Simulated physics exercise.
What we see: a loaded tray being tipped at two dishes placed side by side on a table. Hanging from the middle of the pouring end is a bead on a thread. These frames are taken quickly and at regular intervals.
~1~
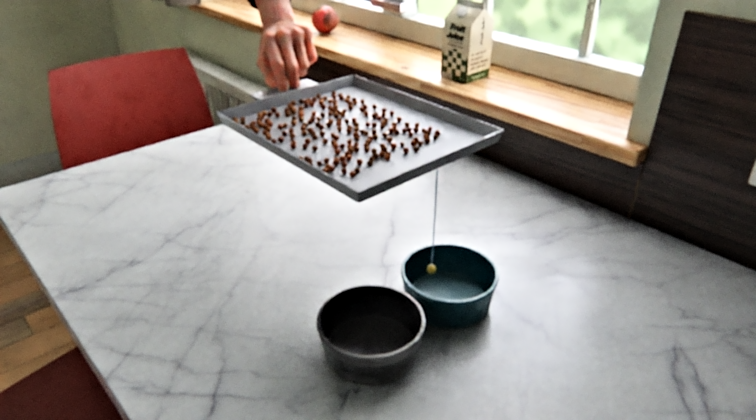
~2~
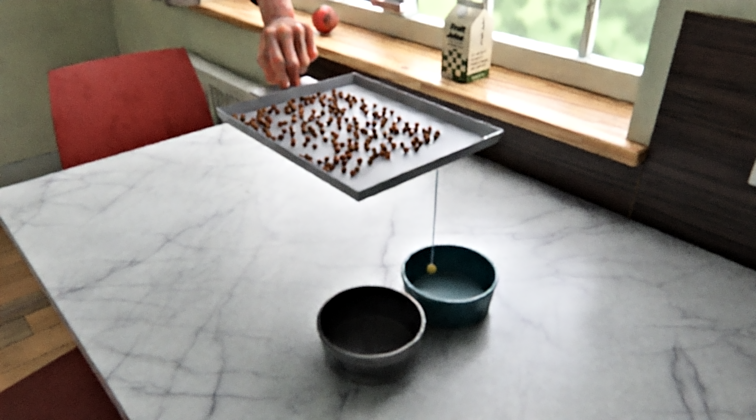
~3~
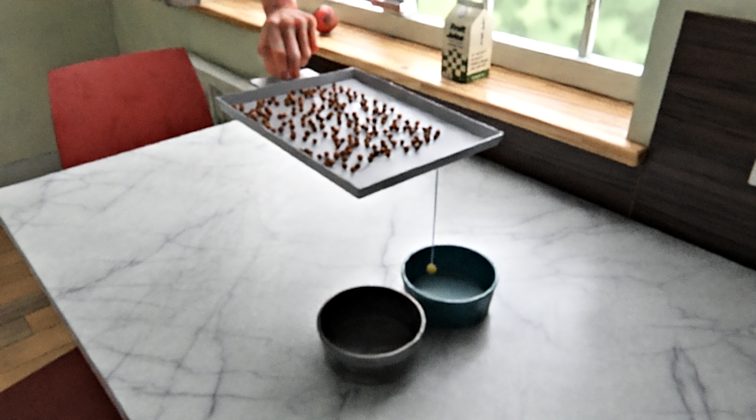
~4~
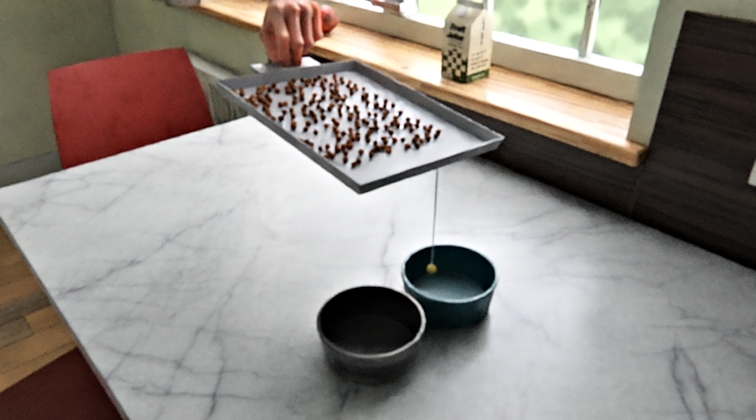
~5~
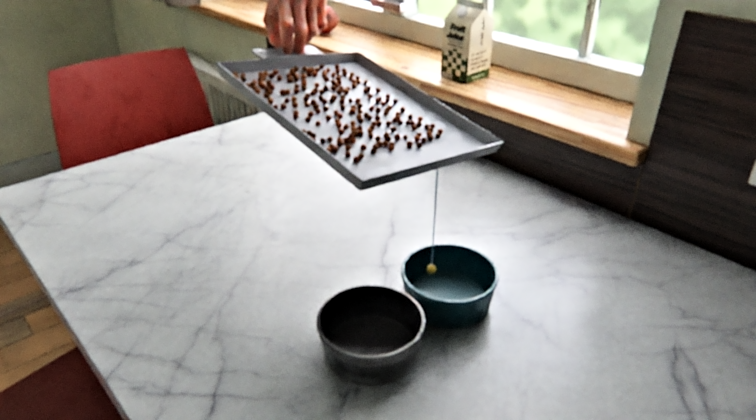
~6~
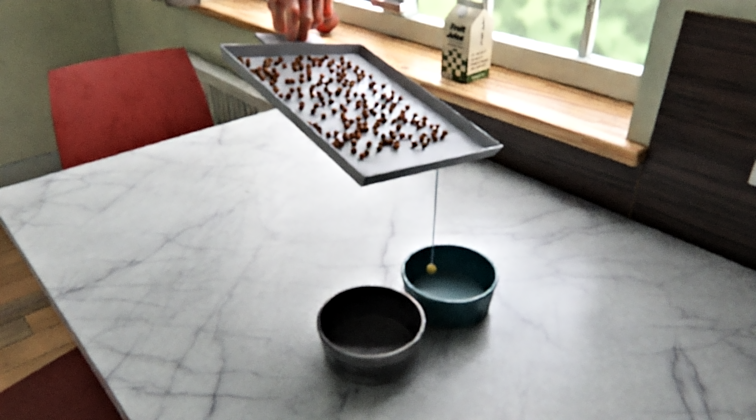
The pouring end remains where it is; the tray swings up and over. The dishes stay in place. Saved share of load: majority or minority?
Minority.
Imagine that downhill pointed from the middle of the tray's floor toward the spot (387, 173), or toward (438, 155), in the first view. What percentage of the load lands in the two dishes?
Lab note: Try 1 = 80 %, try 2 = 40 %.
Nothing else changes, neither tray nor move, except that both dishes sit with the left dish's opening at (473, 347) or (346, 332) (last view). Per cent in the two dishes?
The first try yields 0% and the second yields 0%.
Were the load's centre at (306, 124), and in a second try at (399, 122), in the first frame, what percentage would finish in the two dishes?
Close to 20 %, followed by close to 20 %.
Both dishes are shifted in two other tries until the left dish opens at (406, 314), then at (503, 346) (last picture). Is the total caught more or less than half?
Well, the bulk the first time and the minor share the second time.
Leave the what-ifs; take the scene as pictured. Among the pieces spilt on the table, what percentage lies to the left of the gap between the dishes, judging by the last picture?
Near 10 in a hundred.
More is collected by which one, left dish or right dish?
Fuller side: Right of the pair.
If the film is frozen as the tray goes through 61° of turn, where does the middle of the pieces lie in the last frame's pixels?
Its middle sits at about pixel (476, 165).
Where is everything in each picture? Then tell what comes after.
In the first frame, corners of the pouring end (358, 189) and (499, 129), level; middle of the load (340, 129), cereal balls; left dish (407, 359); right dish (485, 305); bead on its thread (431, 269).
In the second frame, corners of the pouring end (359, 188) and (499, 130), level; middle of the load (340, 127).
In the third frame, corners of the pouring end (360, 185) and (499, 133), tipped barely, lowest at the right corner; middle of the load (340, 122).
In the fourth frame, corners of the pouring end (361, 181) and (499, 137), tipped a little, lowest at the right corner; middle of the load (341, 115).
In the fifth frame, corners of the pouring end (363, 177) and (499, 141), tipped a little, lowest at the right corner; middle of the load (343, 107).
In the sixth frame, corners of the pouring end (366, 174) and (498, 144), tipped clearly, lowest at the right corner; middle of the load (348, 101), roughly a third on the move; left dish (407, 359); right dish (485, 305).
Just after the last frame, tray tipped steeply; roughly two thirds on the tray; about a tenth outside both; roughly a quarter in the air.
A moment on, tray tipped right over; roughly a quarter on the tray; about a tenth in the right dish; roughly half outside both; roughly a quarter in the air.
Further on, tray tipped past a quarter turn; roughly a third in the right dish; roughly two thirds outside both.
When it is over, tray tipped past a quarter turn; not one in the left dish; roughly a third in the right dish; roughly two thirds outside both.
